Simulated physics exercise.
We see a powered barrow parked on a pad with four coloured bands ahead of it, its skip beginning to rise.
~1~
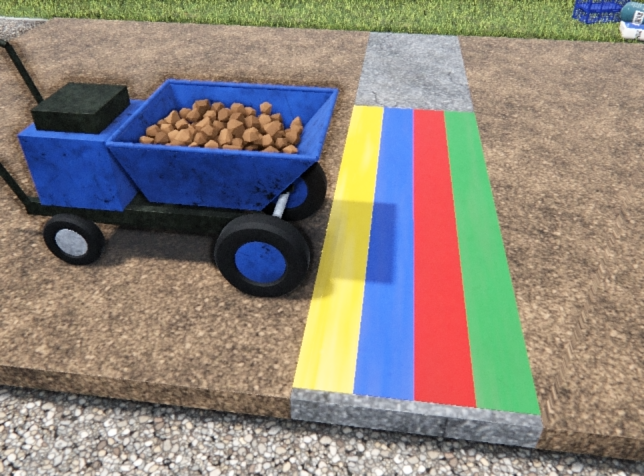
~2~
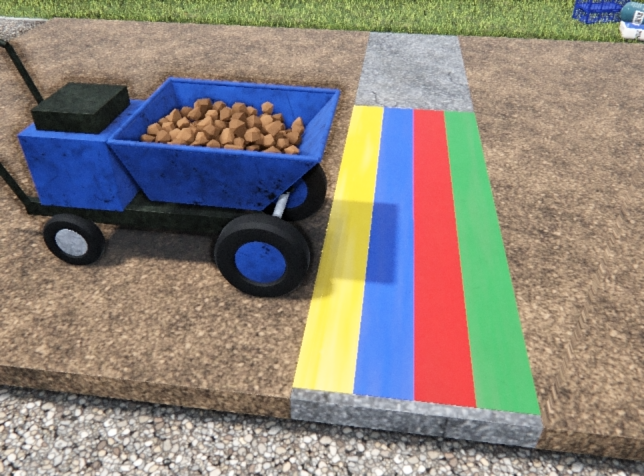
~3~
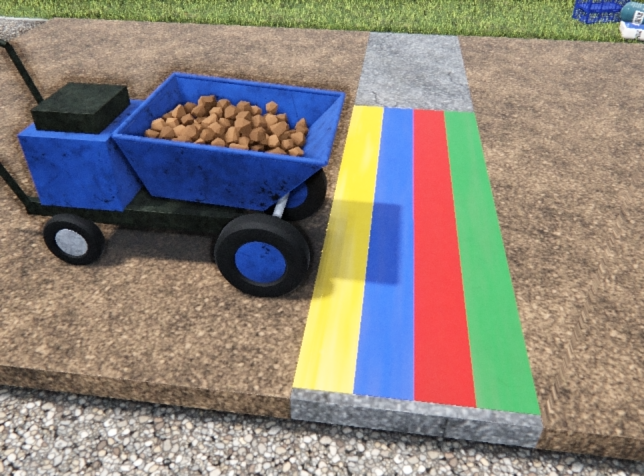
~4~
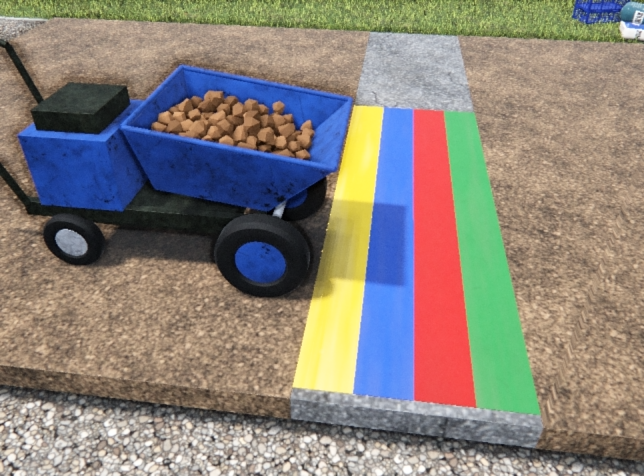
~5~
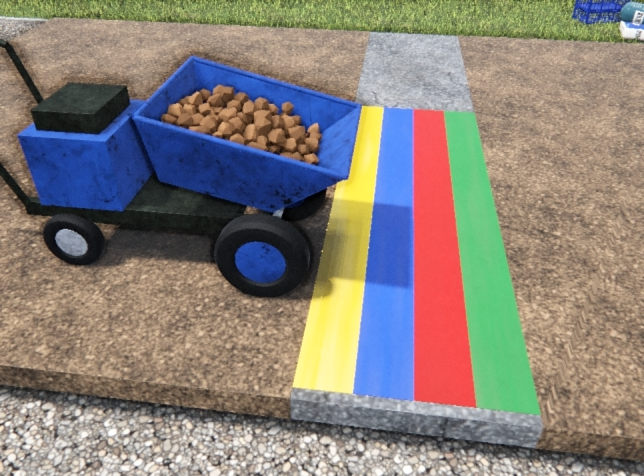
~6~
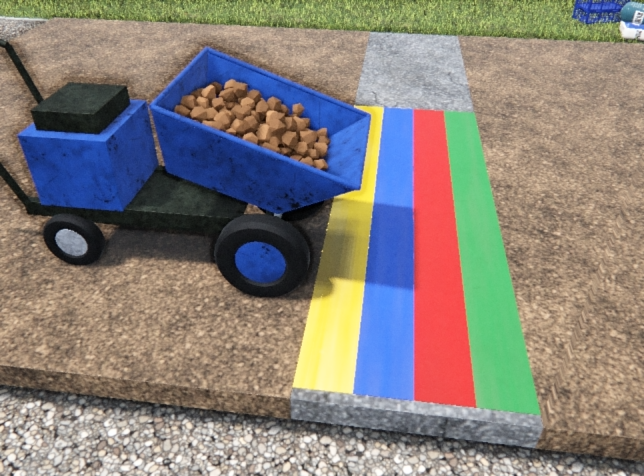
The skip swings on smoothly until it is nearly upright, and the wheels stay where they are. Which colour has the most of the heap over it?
Most lies over the red band.
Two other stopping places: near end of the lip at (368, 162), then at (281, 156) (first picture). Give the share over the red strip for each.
The first gives 20 %, the second 20 %.
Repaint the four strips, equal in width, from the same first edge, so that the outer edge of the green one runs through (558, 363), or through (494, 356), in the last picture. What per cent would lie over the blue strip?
First some 30, then 0 per cent.
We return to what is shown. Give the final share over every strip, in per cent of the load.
Yellow strip: 0 %, blue strip: 10 %, red strip: 35 %, green strip: 15 %.
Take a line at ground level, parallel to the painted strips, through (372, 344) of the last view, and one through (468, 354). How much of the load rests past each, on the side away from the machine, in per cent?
In turn 70 and 20 in a hundred.
Just after the last frame, skip tipped steeply; every one in the skip.
A moment on, skip tipped right over; the larger part in the skip; about a tenth over the blue strip; about a tenth over the red strip; just a few falling.
Further on, skip tipped right over; roughly a third in the skip; about a tenth over the blue strip; roughly a third over the red strip; about a tenth over the green strip; just a few off the paint.
When it is over, skip tipped right over; roughly a third in the skip; not one over the yellow strip; about a tenth over the blue strip; roughly a third over the red strip; about a tenth over the green strip; about a tenth off the paint.
